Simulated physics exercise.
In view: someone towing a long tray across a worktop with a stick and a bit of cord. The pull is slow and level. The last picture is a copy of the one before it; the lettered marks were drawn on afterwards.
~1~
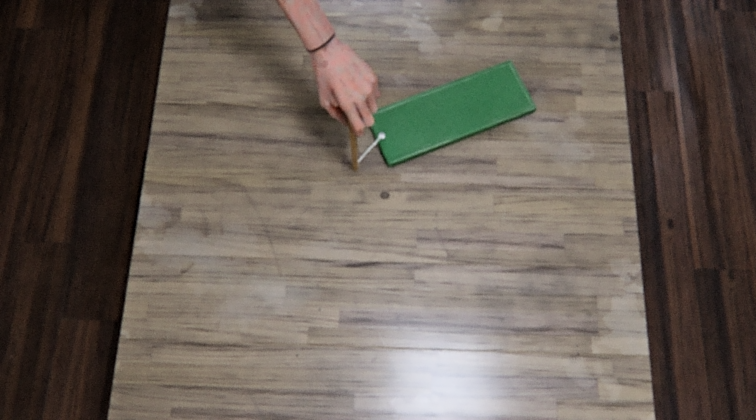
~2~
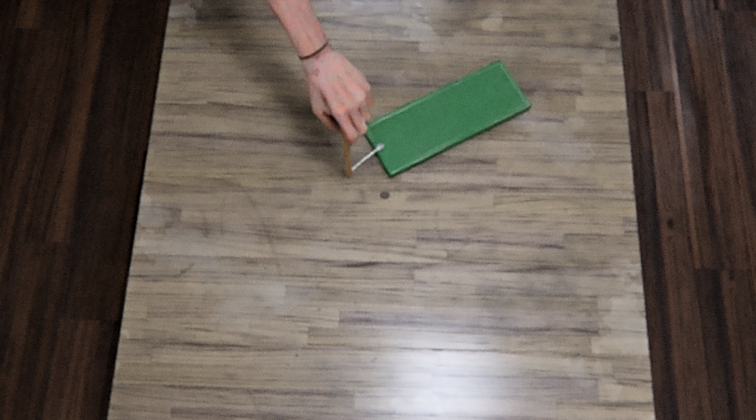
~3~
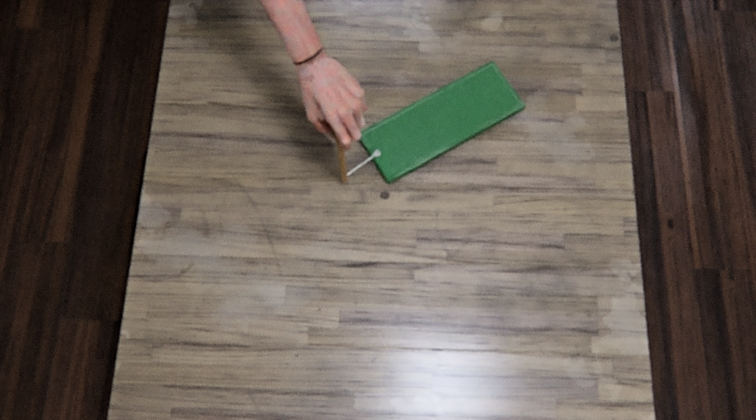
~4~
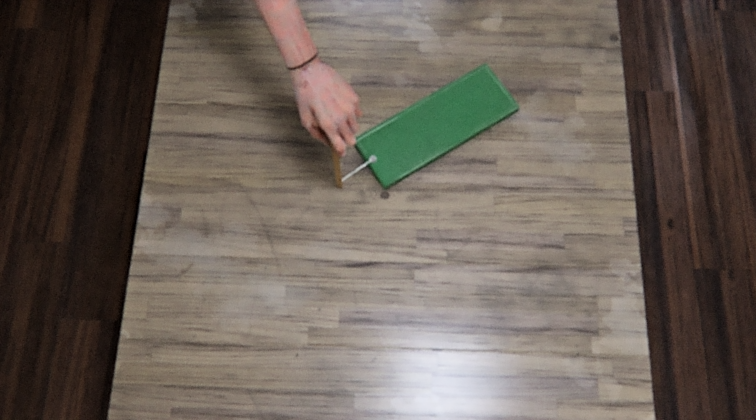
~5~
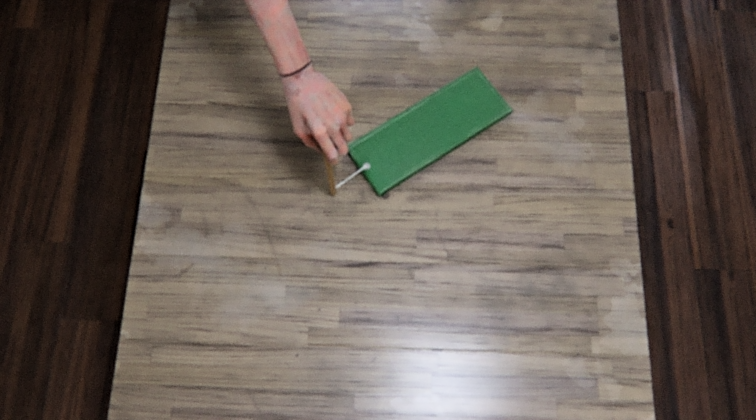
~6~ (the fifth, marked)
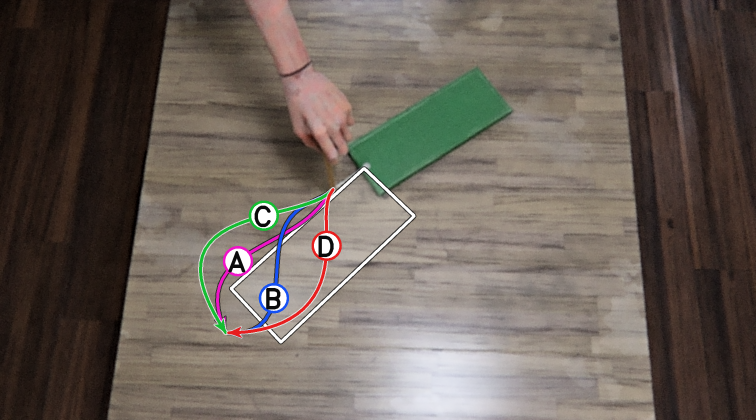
We see a hand holding a small wooden stick tied by a short white cord to a long green tray on a wood-patterned surface, slowly pulling it a short distance down and to the left.
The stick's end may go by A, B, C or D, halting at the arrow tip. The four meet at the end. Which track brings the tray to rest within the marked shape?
With D it lies in the marked place.
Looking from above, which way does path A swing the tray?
Anticlockwise.
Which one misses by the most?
That is C.
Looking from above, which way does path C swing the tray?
Anticlockwise.
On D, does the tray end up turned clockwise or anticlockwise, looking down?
It turns anticlockwise.
On the marked copy, A from (333, 190) via (257, 248) to (225, 331); B from (333, 190) via (278, 260) to (228, 333); C from (333, 190) via (222, 233) to (226, 333); D from (333, 190) via (318, 290) to (228, 333); the outline at (324, 252).
With D. Early on, foot of the stick (326, 258), middle of the tray (397, 165).
Further on, foot of the stick (291, 319), middle of the tray (363, 218).
At the end, foot of the stick (226, 333), middle of the tray (326, 253); it lies in the outline.
As for the rest, A leaves its middle at (301, 232); B leaves its middle at (315, 242); C leaves its middle at (288, 225).
